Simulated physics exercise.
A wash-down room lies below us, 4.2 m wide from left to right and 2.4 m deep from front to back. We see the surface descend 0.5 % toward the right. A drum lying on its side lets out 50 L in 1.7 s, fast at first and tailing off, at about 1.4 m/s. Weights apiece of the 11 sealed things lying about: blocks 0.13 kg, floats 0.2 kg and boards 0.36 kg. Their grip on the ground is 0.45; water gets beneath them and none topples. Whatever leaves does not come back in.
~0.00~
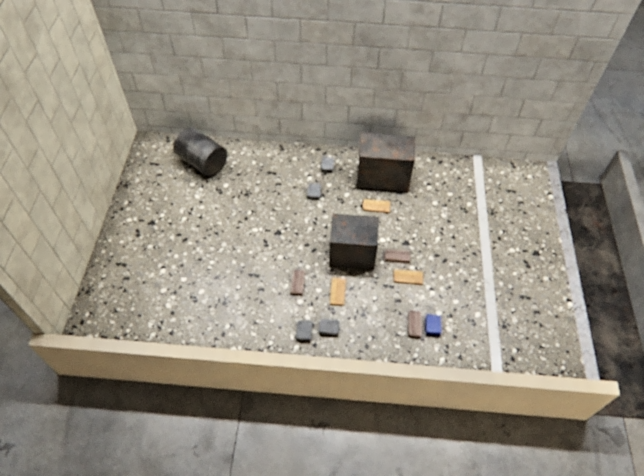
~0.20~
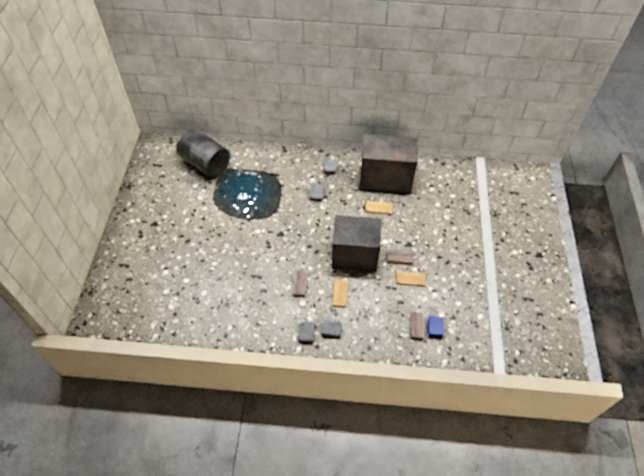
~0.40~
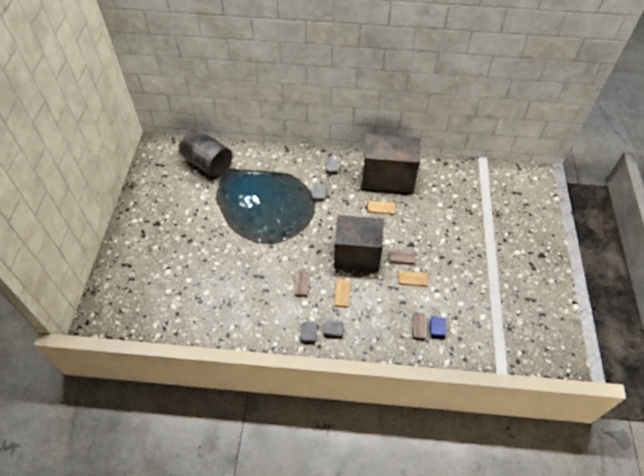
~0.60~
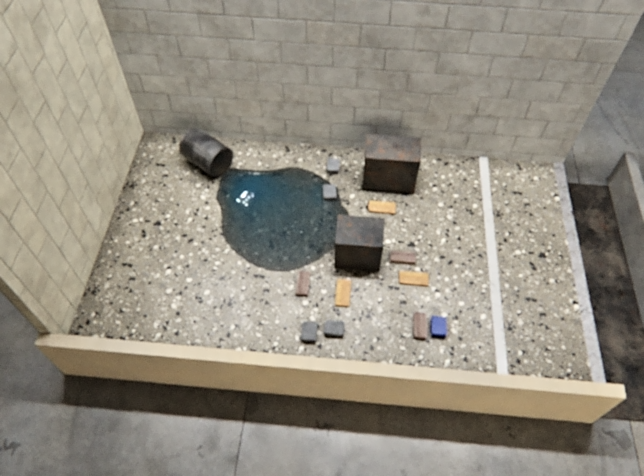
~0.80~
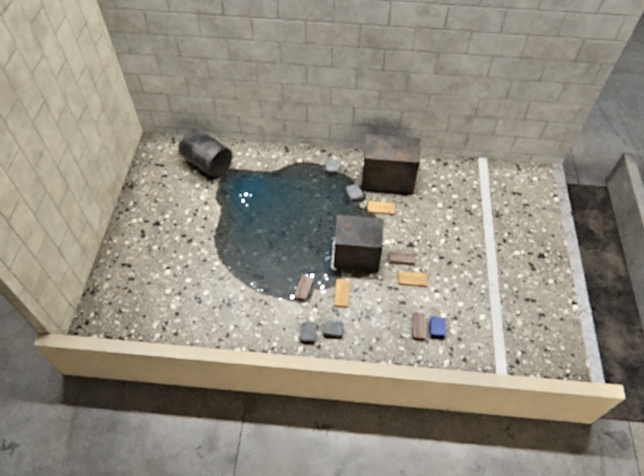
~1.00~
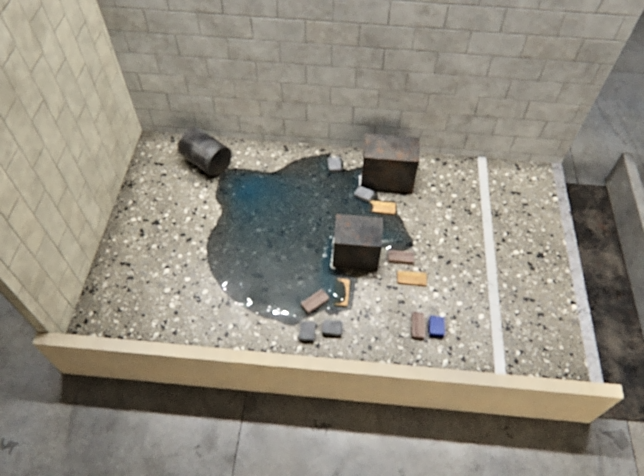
Tiled wash-down room with a speckled floor, dark water spreading from a tipped drum around two dark blocks, nudging a few small pieces.
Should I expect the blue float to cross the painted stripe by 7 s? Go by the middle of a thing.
Looks like the blue float comes up short.
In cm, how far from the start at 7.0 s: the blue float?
40 cm.
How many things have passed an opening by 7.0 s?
The number I get is 1.
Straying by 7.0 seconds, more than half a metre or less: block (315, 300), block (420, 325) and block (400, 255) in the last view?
In that order: Exceeds it, then exceeds it, then does not reach it.
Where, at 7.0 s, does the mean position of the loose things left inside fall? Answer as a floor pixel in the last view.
Averaged position, last view: Near pixel (448, 262).
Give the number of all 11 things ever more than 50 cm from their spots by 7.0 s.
It adds up to 7.
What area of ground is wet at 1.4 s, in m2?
3.0 m2.
After 1.4 s the blue float is near (437, 325), 0.0 m from its start, aground; 0 of 11 are over the mark; 2 afloat.
After 3.1 s the blue float is near (442, 321), 0.1 m from its start, aground; 2 of 11 are over the mark; 2 afloat.
After 4.9 s the blue float is near (466, 300), 0.4 m from its start, aground; 3 of 11 are over the mark; 1 afloat.
After 7.0 s the blue float is near (467, 300), 0.4 m from its start, aground; 4 of 11 are over the mark; 1 afloat.
